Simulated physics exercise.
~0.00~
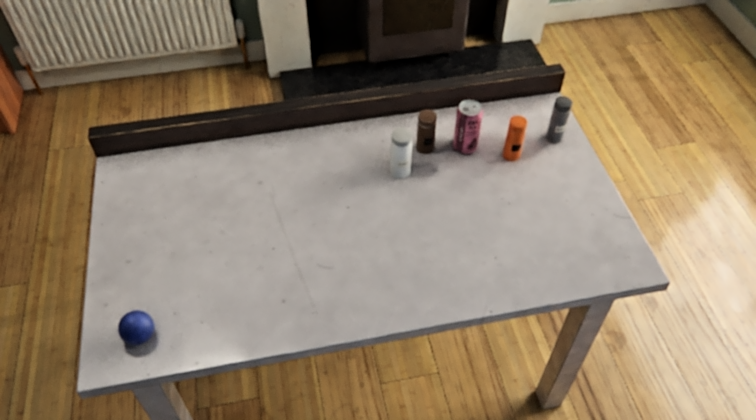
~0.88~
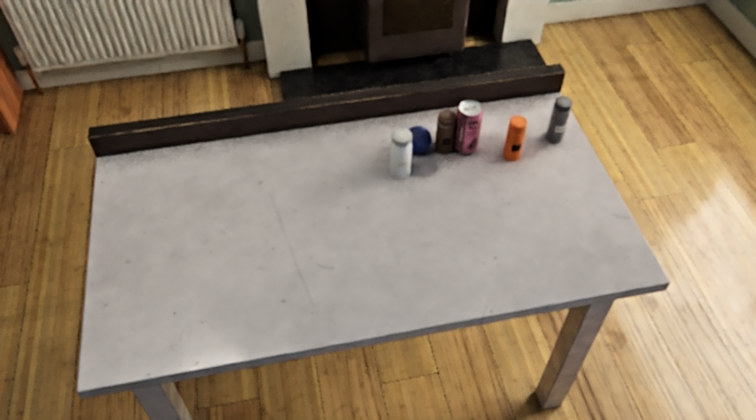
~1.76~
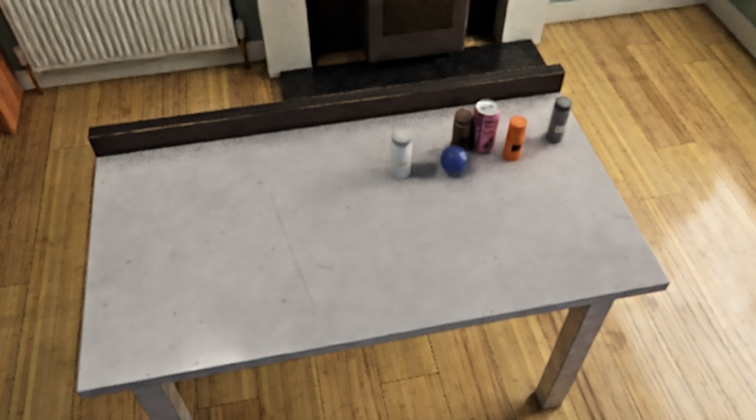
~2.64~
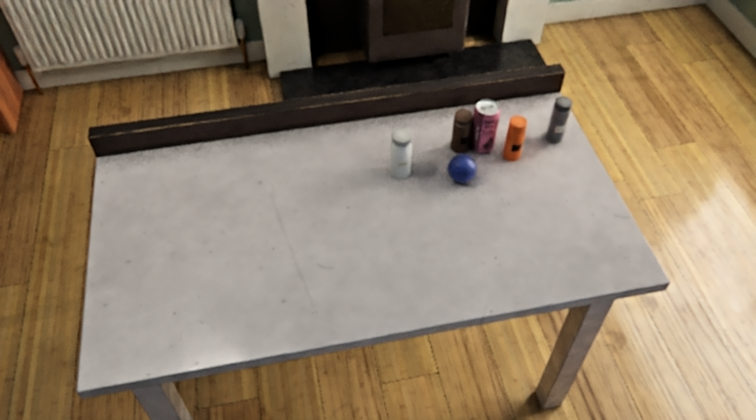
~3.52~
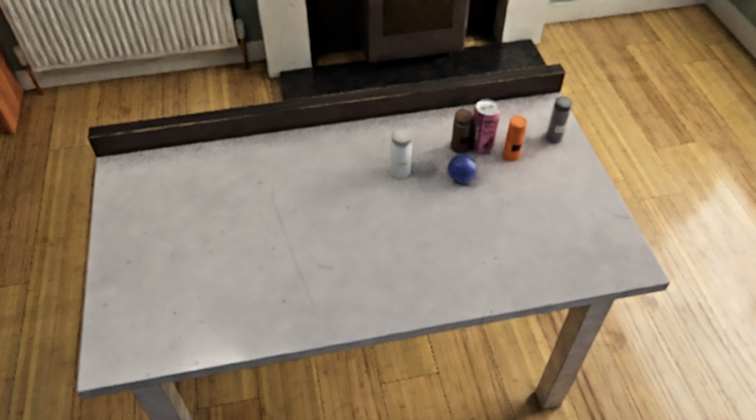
In the video, a blue ball rolls across a table toward the raised far edge and nudges a brown shaker and pink can to the right, then rolls back slightly and stops in front of them, with all the containers still upright.
